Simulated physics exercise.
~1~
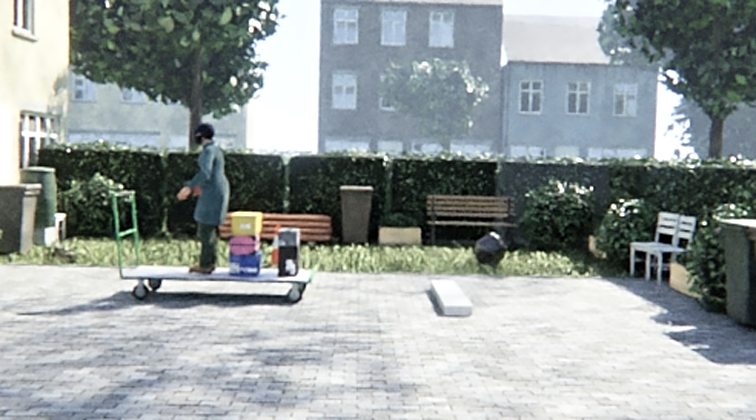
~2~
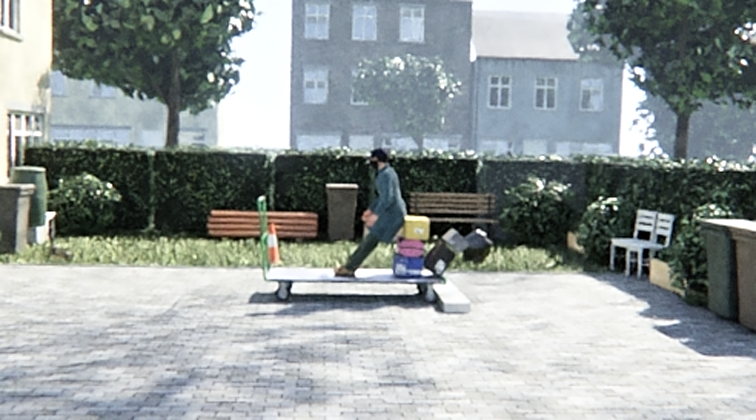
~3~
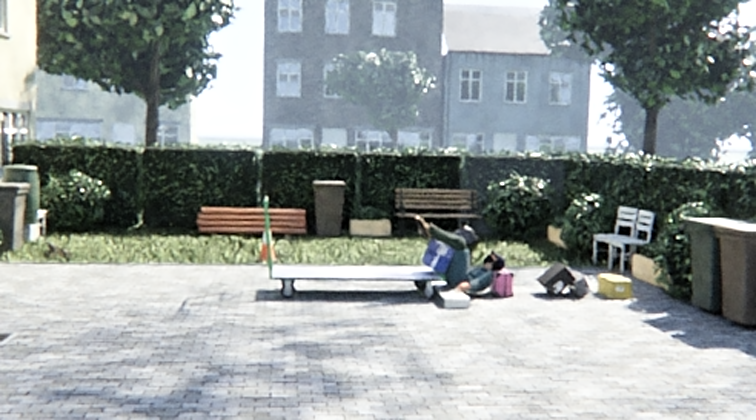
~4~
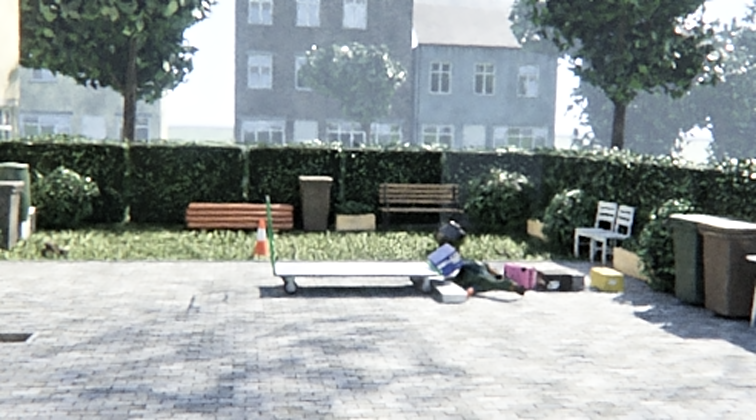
Paved courtyard with a flatbed trolley rolling right into a kerb and stopping, pitching its standing worker and parcels over the front.
